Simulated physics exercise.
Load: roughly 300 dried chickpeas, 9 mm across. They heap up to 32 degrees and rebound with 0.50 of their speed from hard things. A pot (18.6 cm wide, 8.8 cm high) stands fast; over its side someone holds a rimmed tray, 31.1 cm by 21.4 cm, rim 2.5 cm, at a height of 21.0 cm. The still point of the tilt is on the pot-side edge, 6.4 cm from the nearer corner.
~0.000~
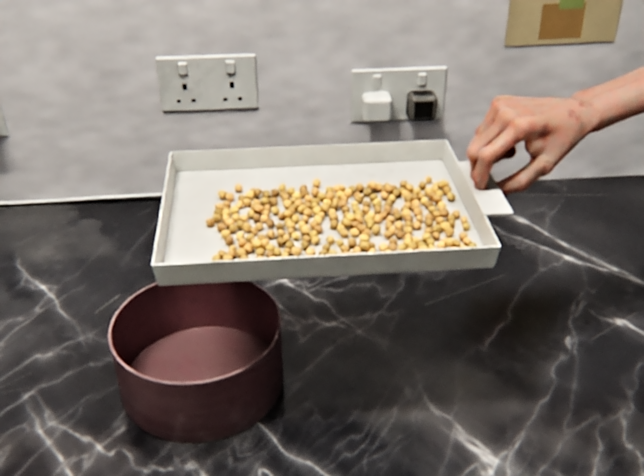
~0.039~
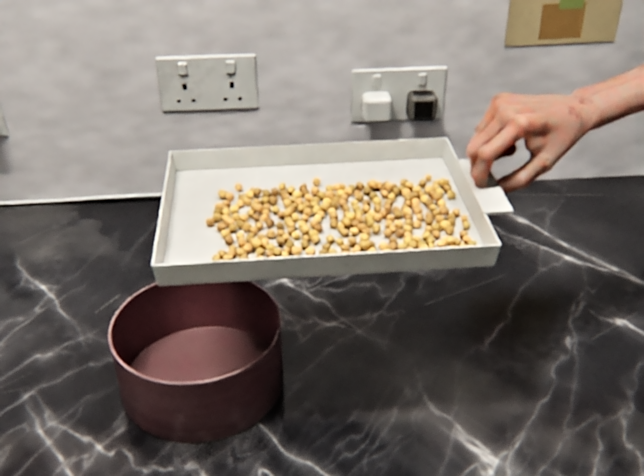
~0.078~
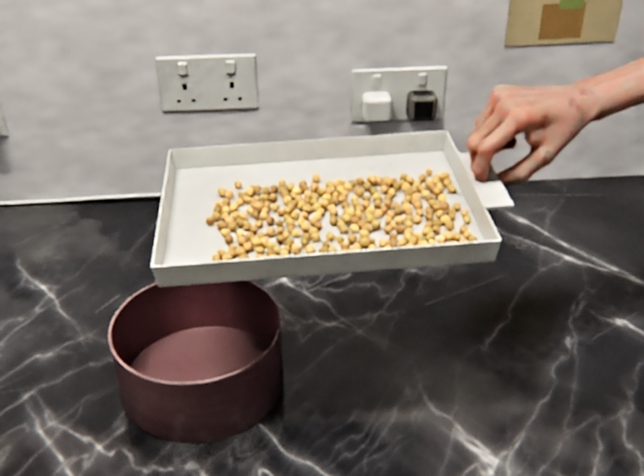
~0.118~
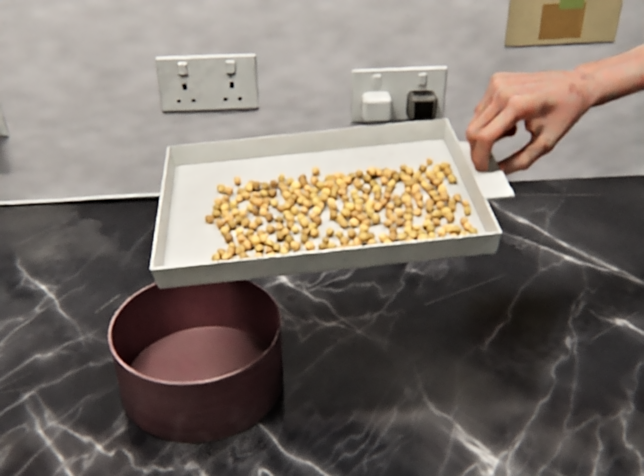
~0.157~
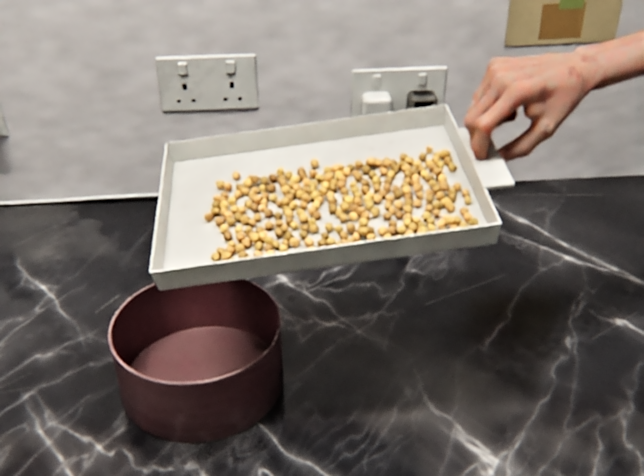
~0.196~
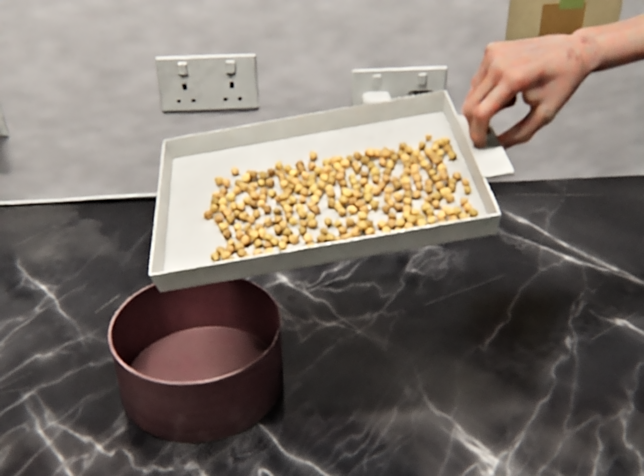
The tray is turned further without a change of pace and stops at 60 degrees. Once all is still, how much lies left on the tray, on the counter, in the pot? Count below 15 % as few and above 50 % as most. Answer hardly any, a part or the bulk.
Tray the bulk, counter hardly any, pot hardly any.
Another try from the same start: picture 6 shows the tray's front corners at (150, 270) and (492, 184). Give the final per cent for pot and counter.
Pot 0, counter 30.
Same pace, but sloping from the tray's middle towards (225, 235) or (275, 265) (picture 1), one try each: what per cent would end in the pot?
Some 0 and 0 per cent.
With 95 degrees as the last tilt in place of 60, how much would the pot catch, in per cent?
Then about 15 per cent.
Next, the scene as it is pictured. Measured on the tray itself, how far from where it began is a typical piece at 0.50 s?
About 4 cm.
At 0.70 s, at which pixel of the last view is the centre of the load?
Near (241, 207).
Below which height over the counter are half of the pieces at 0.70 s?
Some 28 cm.
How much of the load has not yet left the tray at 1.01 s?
About 95 per cent.
After 0.50 s, tilt 36 degrees; the tray holds 100 %, the pot 0 %.
Then, at 0.70 s, tilt 52 degrees; the tray holds 100 %, the pot 0 %.
After 1.01 s, tilt 60 degrees; the tray holds 95 %, the pot 0 %.
At rest (1.9 s), tray 95 %, counter 5 %, pot 0 %.
